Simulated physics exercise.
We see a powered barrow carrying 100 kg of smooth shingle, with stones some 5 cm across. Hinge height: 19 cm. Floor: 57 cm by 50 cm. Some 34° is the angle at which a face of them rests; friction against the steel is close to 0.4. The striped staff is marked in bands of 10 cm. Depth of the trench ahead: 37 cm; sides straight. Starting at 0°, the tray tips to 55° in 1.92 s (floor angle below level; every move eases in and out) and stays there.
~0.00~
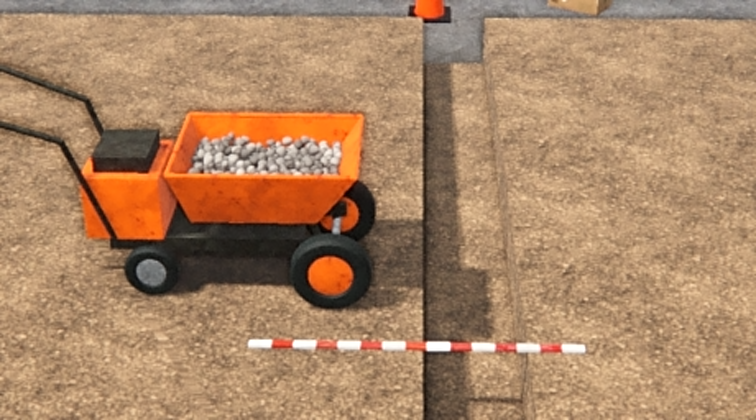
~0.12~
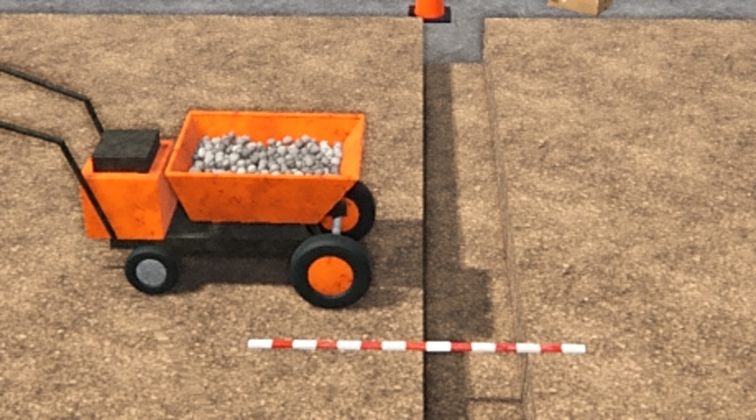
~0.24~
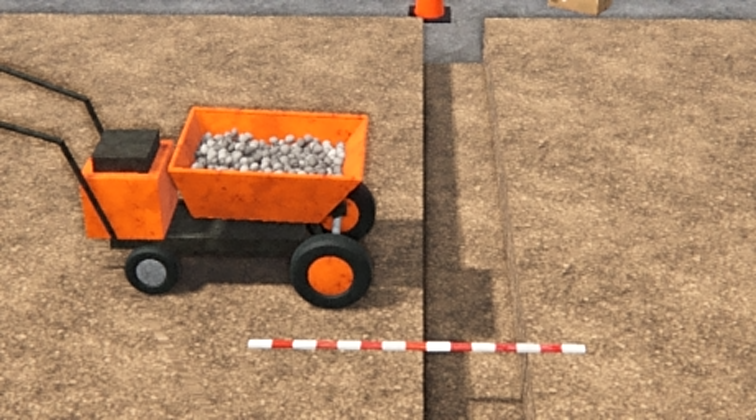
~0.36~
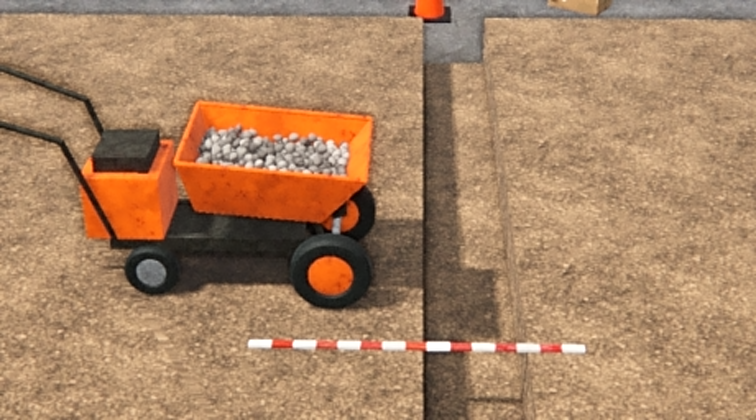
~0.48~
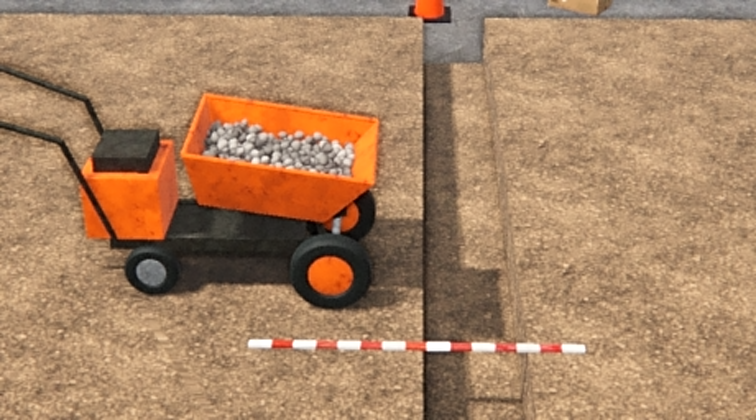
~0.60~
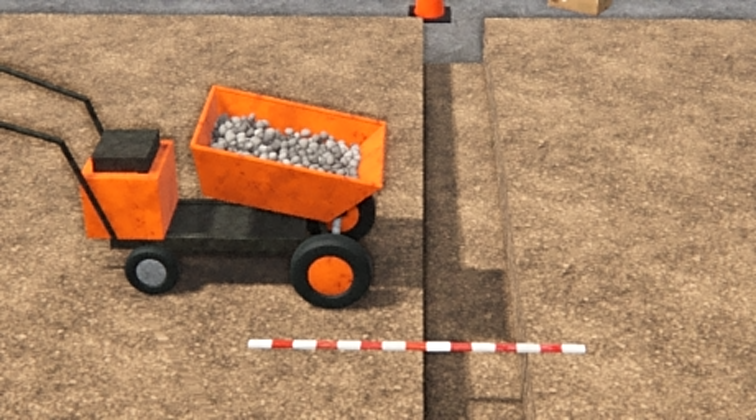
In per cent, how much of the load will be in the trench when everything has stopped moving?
Around 62 per cent of it.
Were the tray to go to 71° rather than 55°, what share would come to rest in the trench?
Roughly 100%.
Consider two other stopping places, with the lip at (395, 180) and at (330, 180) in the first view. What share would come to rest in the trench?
The first gives about 45 percent and the second about 55 percent.
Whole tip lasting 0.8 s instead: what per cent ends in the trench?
Probably about 60 in a hundred.
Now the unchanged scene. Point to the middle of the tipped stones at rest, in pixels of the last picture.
(474, 333).
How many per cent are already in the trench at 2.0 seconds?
Roughly 15 percent of the load.
After 1.4 s the floor is at 46°; 100 % in the tray; the foremost stones are at (413, 204).
After 2.0 s the floor is at 55°; 86 % in the tray, 14 % in the trench; the foremost stones are at (488, 276).
After 2.4 s the floor is at 55°; 64 % in the tray, 35 % in the trench; the foremost stones are at (513, 329).
After 4.3 s the floor is at 55°; 38 % in the tray, 62 % in the trench; the foremost stones are at (515, 324).
